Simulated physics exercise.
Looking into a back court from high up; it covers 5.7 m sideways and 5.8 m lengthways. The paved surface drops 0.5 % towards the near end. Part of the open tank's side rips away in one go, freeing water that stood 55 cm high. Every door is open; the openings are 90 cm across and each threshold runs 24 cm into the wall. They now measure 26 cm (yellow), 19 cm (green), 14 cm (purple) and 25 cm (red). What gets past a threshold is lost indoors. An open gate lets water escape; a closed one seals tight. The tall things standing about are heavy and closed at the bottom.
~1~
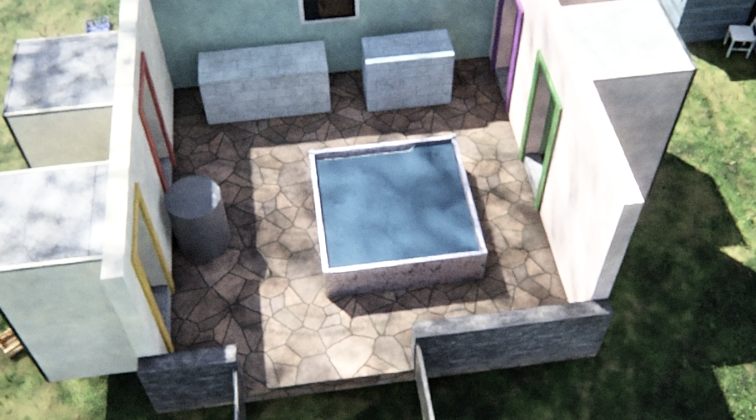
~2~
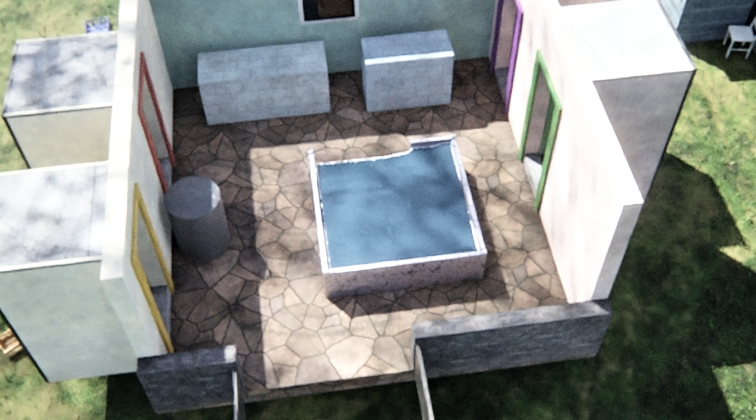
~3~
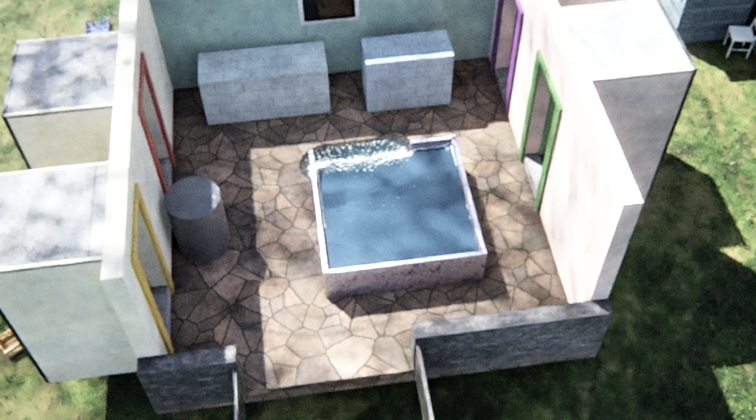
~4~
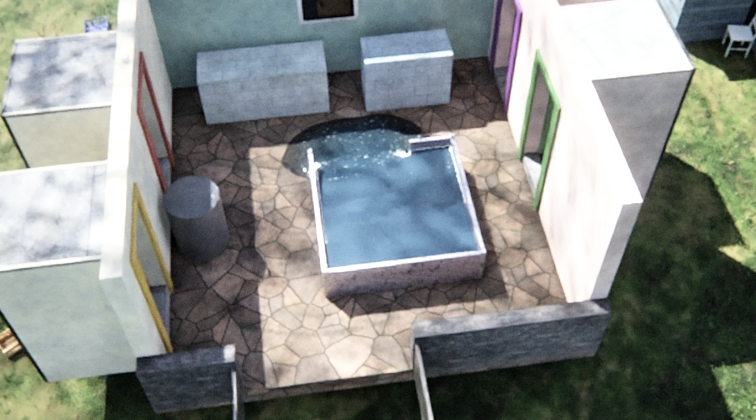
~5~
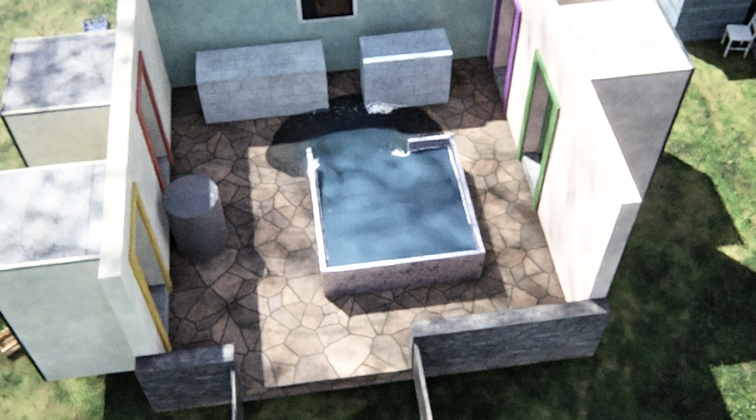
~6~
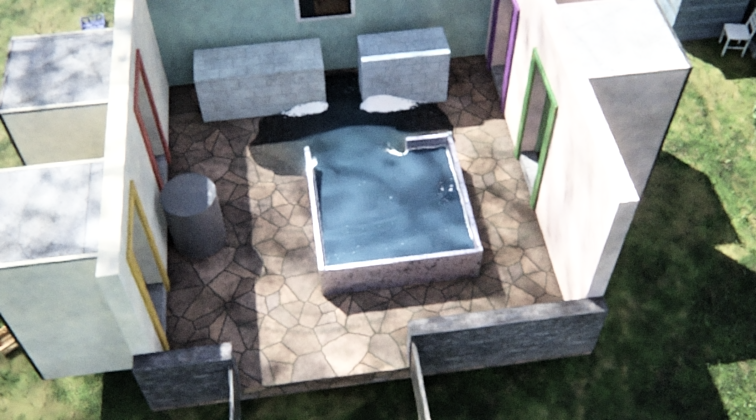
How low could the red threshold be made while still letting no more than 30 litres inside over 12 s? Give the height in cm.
At least 14 cm or so.
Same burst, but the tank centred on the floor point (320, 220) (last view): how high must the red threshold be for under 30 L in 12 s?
Then roughly 15 cm.
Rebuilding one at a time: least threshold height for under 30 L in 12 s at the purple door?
Roughly 12.5 cm at purple.
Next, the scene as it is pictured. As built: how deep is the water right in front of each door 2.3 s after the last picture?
Depths in cm: Yellow 0, green 6, purple 21, red 16.
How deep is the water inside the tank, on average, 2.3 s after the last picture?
Roughly 24 cm on average.
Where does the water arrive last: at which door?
Last comes the yellow one.
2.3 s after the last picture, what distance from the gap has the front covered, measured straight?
About 3.8 m.
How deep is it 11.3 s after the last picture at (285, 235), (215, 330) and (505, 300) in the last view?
Roughly 11, 6 and 10 cm, in turn.
Then, 0.7 s after the last picture water covers 25 % of the floor, deepest (37 cm) near (332, 71); it has not reached the red door.
Then, 2.3 s after the last picture water covers 50 % of the floor, deepest (35 cm) near (180, 86); 16 cm at the red door, 0 litres in over its 25 cm threshold.
Then, 11.3 s after the last picture water covers 95 % of the floor, deepest (14 cm) near (309, 218); 9 cm at the red door, 0 litres in over its 25 cm threshold.
At the red door as built, the water peaked near 19 cm, 5.1 s after the last picture.
With a threshold of 12.5 cm, 47 litres would have come in within the 12 s; with 17 cm, 9 litres. So under 30 litres takes about 14 cm.
